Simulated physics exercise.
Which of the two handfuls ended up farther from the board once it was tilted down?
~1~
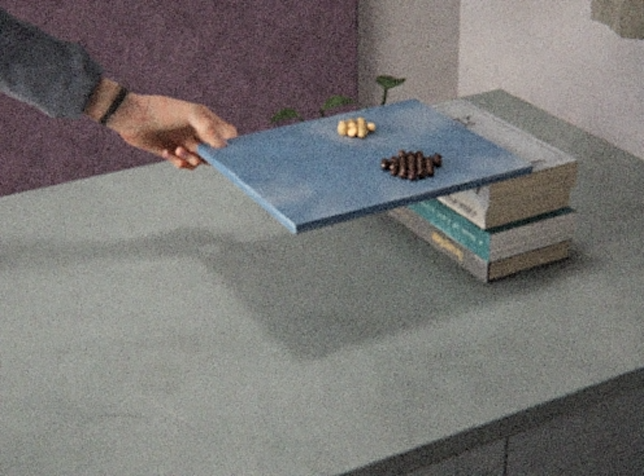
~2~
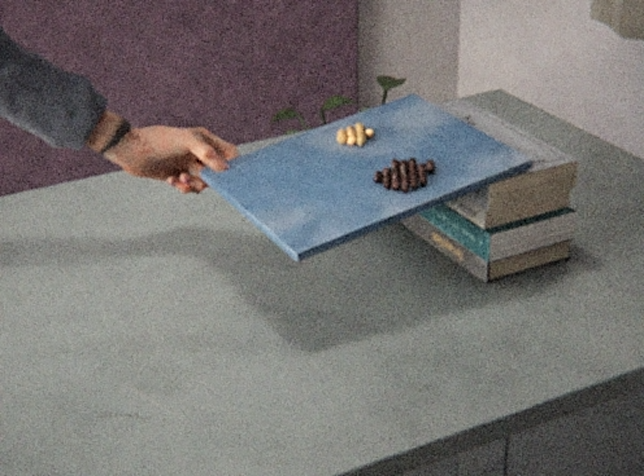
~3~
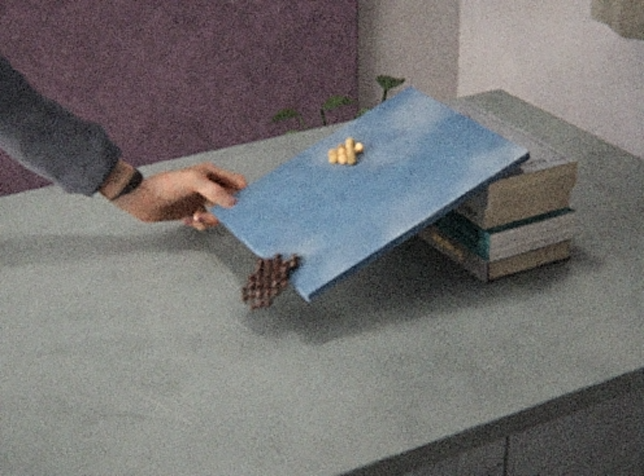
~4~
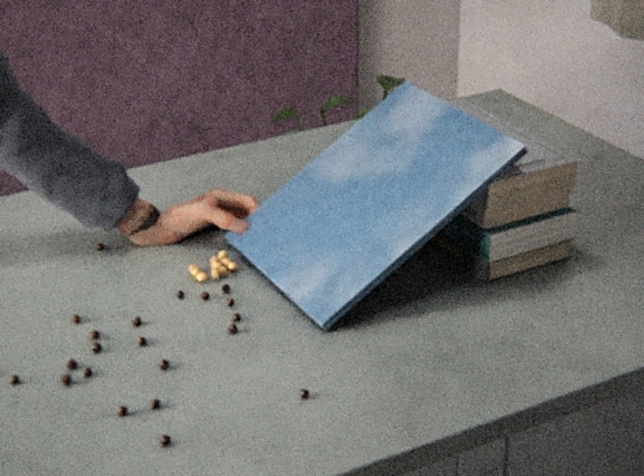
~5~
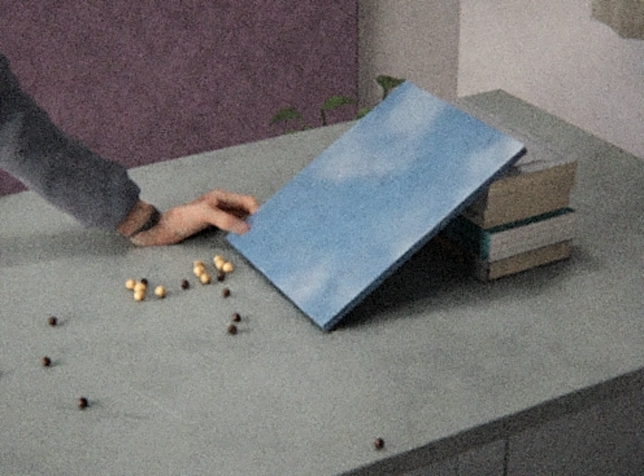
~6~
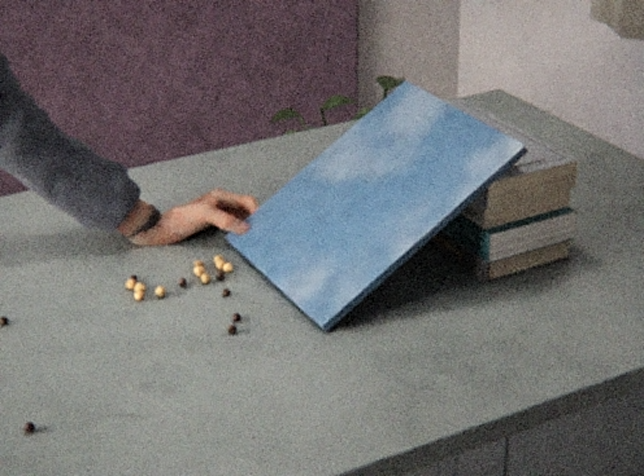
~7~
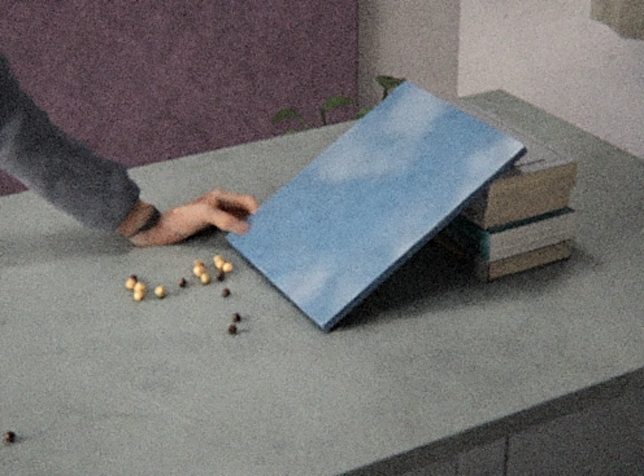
The dark front handful ended up farther away, with many of its pieces rolling across and off the counter, while the yellowish back handful stopped close to the board.
